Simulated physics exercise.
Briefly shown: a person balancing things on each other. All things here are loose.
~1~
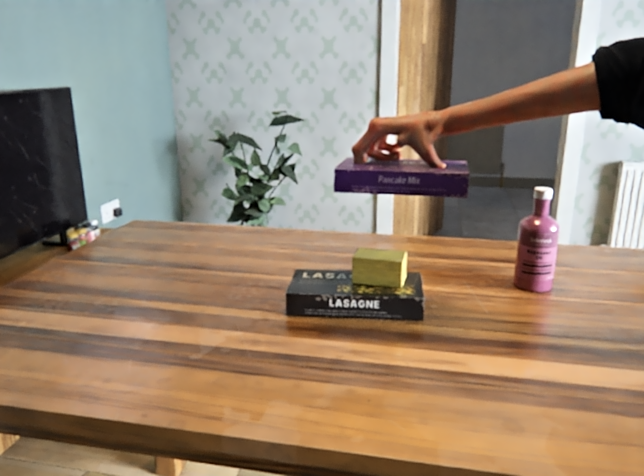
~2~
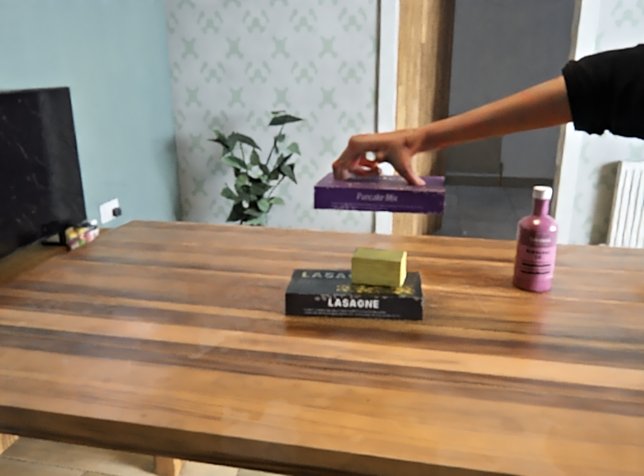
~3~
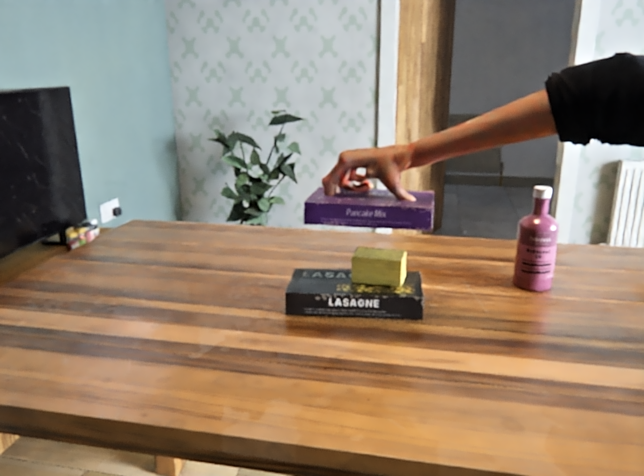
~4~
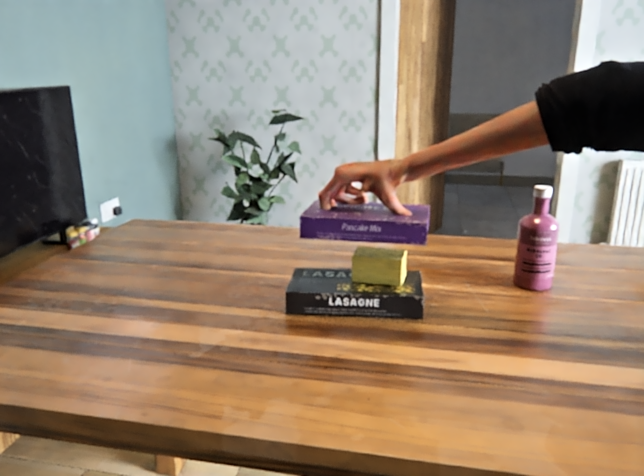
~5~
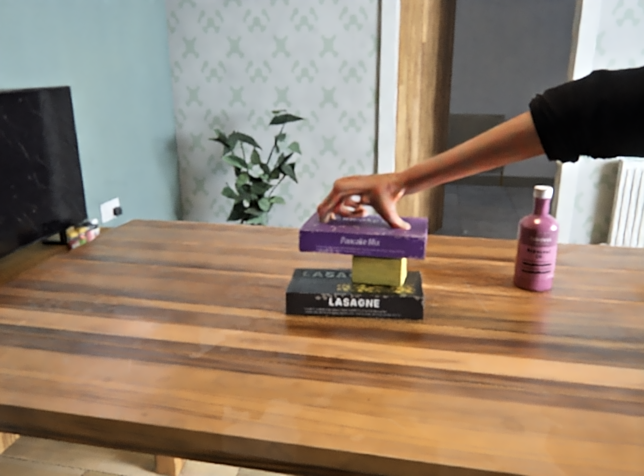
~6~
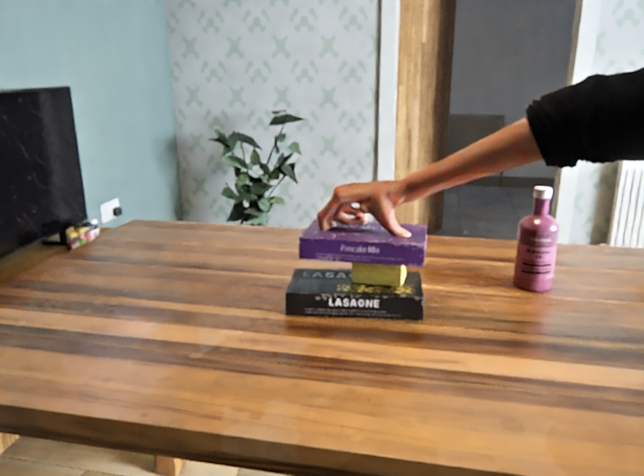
In a room with patterned wallpaper and a doorway behind, a wooden table is seen from its front side, slightly above. A small yellow block sits on the right part of a black lasagne box, with a pink bottle to the right and a dark screen at left. An arm in a black sleeve moves a purple packet left and down onto the block, fingers still holding it, while the camera stays still.
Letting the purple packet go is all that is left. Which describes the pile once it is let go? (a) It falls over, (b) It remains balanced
Answer: B.
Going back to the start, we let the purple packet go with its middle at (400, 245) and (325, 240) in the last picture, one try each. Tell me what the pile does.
With the first placement the pile remains stable, with the second it tips over.
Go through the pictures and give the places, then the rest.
In the first picture, on its way; purple packet (402, 176); pink bottle (538, 238).
In the second picture, on its way; purple packet (381, 192); yellow block (379, 267).
In the third picture, on its way; purple packet (371, 208); black packet (355, 292).
In the fourth picture, on its way; purple packet (367, 221); pink bottle (538, 237).
In the fifth picture, on its way; purple packet (365, 234); yellow block (379, 266).
In the sixth picture, set down, still held; purple packet (365, 242); black packet (355, 293).
Then, 0.50 s past the last view, nothing moves.
Then, 1.10 s past the last view, purple packet resting near (365, 242).
Finally, all 4 still in place. Final places as the last picture's camera would see them, purple packet near (365, 242). The pile stays up.
